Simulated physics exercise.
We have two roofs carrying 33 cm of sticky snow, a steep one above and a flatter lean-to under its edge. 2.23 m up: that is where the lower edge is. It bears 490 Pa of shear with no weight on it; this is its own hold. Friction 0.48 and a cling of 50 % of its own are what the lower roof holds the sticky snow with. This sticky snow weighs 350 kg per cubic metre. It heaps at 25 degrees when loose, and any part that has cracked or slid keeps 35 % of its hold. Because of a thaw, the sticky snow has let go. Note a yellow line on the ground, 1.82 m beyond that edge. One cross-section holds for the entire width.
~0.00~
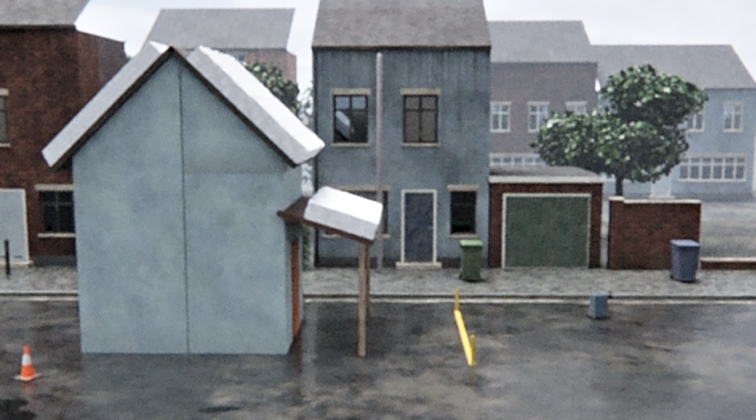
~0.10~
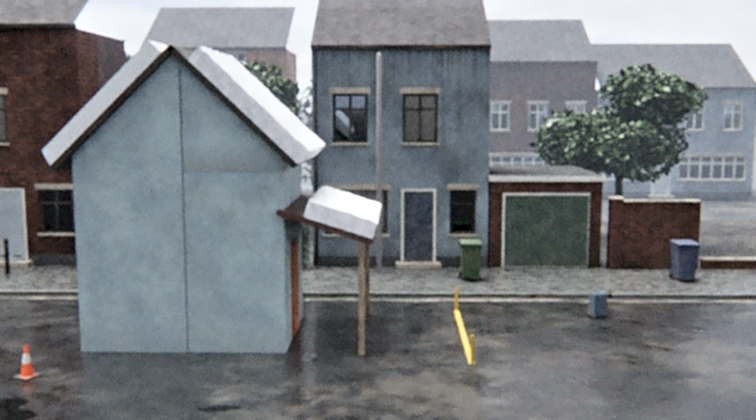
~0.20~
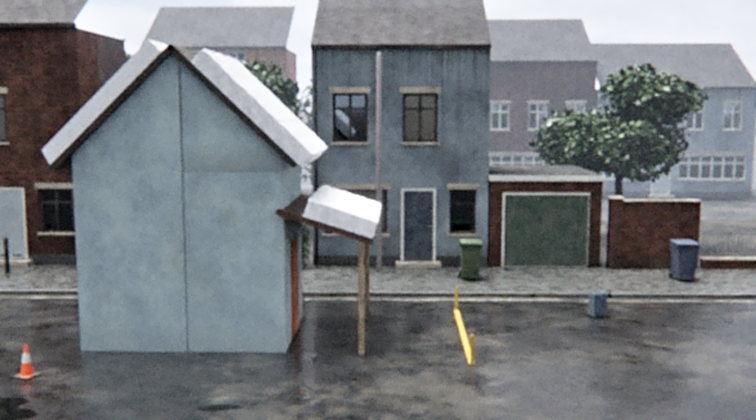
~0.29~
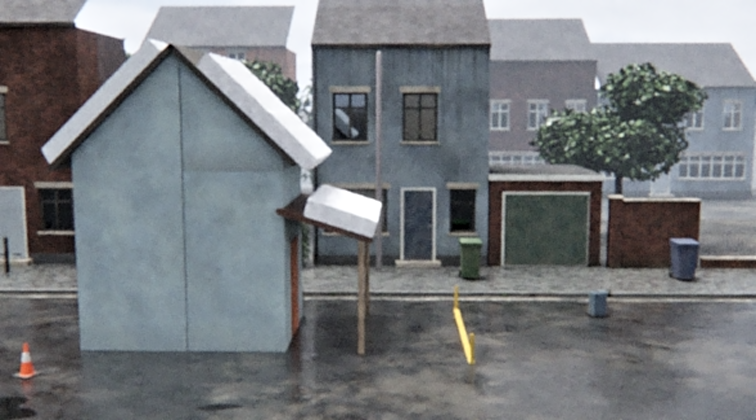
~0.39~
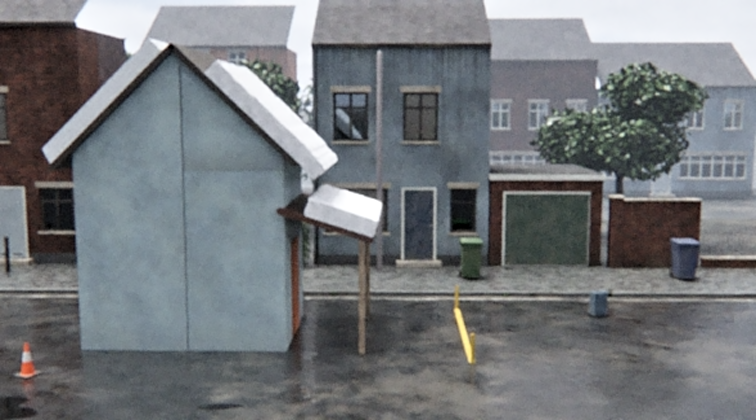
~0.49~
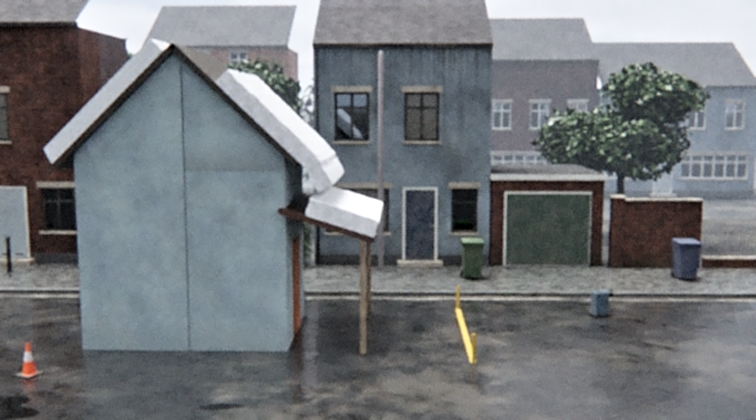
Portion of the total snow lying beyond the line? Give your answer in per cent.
Near 46 %.
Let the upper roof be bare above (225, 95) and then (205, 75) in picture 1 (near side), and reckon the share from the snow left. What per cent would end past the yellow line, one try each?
It would be around 30 percent and then around 40 percent.
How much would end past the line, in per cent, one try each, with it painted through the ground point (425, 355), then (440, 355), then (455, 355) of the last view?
Roughly 65 %, then 60 %, then 55 %.
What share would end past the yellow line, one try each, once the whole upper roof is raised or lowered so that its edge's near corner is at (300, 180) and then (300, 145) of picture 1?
40 per cent, then 50 per cent.
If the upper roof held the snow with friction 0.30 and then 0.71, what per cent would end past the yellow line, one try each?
Roughly 40 per cent first, roughly 25 per cent second.
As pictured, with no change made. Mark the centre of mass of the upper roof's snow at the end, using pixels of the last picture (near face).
It sits close to (497, 332) in the last view.
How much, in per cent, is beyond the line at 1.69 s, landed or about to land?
About 25 %.
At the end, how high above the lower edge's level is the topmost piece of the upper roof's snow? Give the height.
I'd put it at around 0.7 m up.
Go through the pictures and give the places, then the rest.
The first picture shows leading edge of the sticky snow at (298, 159).
The second picture shows leading edge of the sticky snow at (299, 152), its middle shifted 3.0 cm, 1 % of it past the upper edge, in one piece.
The third picture shows leading edge of the sticky snow at (302, 153), its middle shifted 11 cm, 4 % of it past the upper edge, in one piece.
The fourth picture shows leading edge of the sticky snow at (307, 159), its middle shifted 25 cm, 10 % of it past the upper edge, in one piece.
The fifth picture shows leading edge of the sticky snow at (315, 163), its middle shifted 44 cm, 17 % of it past the upper edge, in one piece.
The sixth picture shows leading edge of the sticky snow at (325, 174), its middle shifted 69 cm, 26 % of it past the upper edge, cracking.
After 1.04 s, none is below the lower edge and 0 % is past the line.
After 1.69 s, 72 % is below the lower edge and 27 % is past the line.
After 2.35 s, 77 % is below the lower edge and 46 % is past the line.
After 3.00 s, 77 % is below the lower edge and 46 % is past the line.
After 3.10 s, at the end, 77 % is below the lower edge and 46 % is past the line.
